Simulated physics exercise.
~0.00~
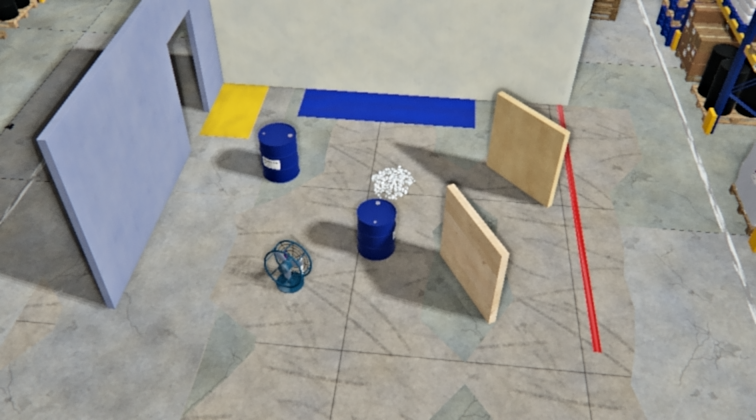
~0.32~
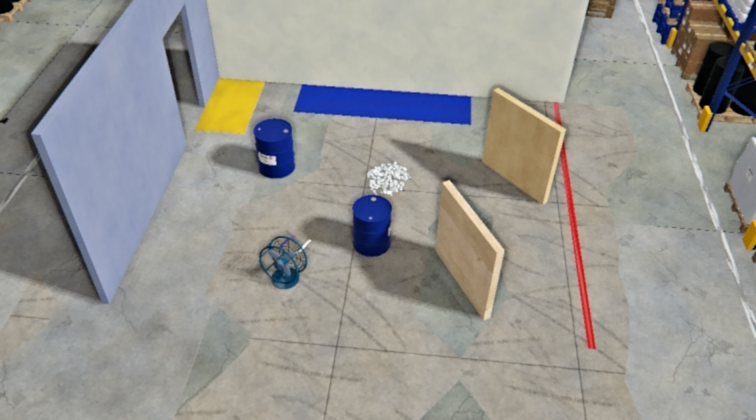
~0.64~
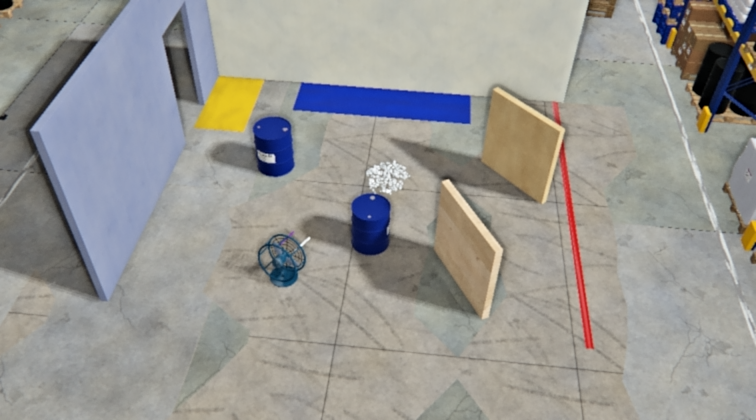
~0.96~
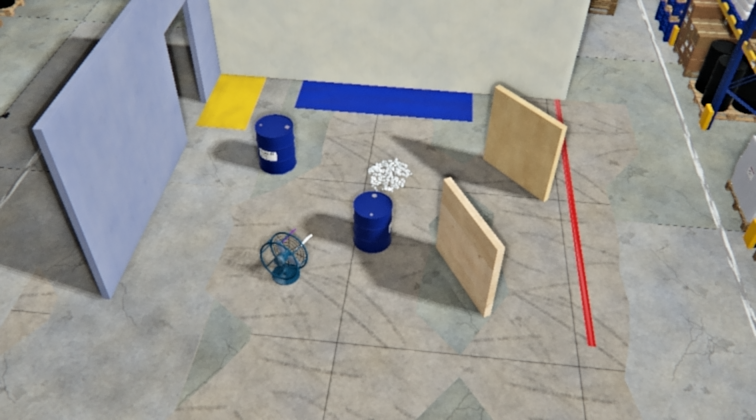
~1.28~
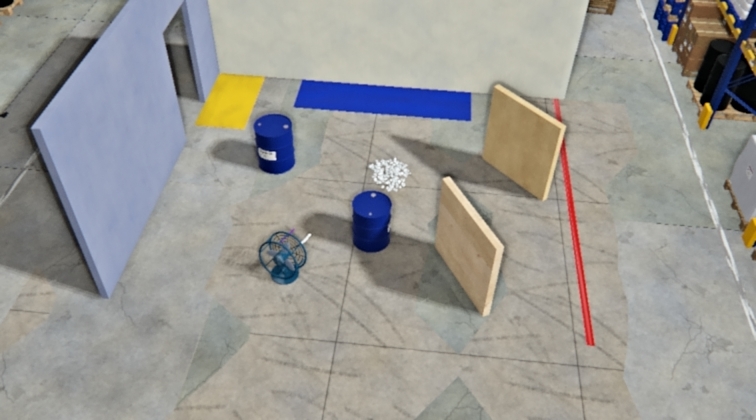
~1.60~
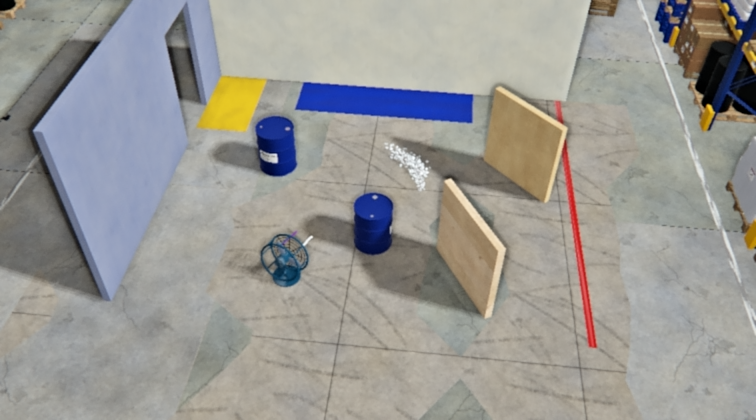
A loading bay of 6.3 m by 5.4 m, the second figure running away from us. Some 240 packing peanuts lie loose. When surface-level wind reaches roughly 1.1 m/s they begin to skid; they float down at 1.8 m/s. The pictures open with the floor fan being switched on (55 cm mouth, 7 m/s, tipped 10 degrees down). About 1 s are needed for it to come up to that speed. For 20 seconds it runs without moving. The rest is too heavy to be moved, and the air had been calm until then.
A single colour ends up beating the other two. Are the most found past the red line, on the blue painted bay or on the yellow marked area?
Most are at red.
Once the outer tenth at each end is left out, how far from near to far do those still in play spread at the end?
That comes to close to 2.0 m, I reckon.
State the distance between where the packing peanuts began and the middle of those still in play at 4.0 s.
Displacement of centre: Approx. 2.0 m.
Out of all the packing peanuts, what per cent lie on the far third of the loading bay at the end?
Share at the end: Close to 15 %.
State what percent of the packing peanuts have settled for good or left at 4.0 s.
The share is about 25 %.
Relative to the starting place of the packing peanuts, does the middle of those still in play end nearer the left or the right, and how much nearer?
Shift: Toward the right-hand side, approx. 1.8 m.
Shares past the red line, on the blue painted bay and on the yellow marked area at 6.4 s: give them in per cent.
Shares come out near 50 % for red, 0 % for blue and 0 % for yellow.
After 4.0 s the count stands so, 0 % are on the blue painted bay, 35 % past the red line and 0 % on the yellow marked area; the middle of those still in play is near (475, 131).
After 6.4 s the count stands so, 0 % are on the blue painted bay, 54 % past the red line and 0 % on the yellow marked area; the middle of those still in play is near (500, 124).
After 11.0 s the count stands so, 0 % are on the blue painted bay, 73 % past the red line and 0 % on the yellow marked area; the middle of those still in play is near (484, 139).
After 20.0 s, at the end, 0 % are on the blue painted bay, 80 % past the red line and 0 % on the yellow marked area; the middle of those still in play is near (495, 131).
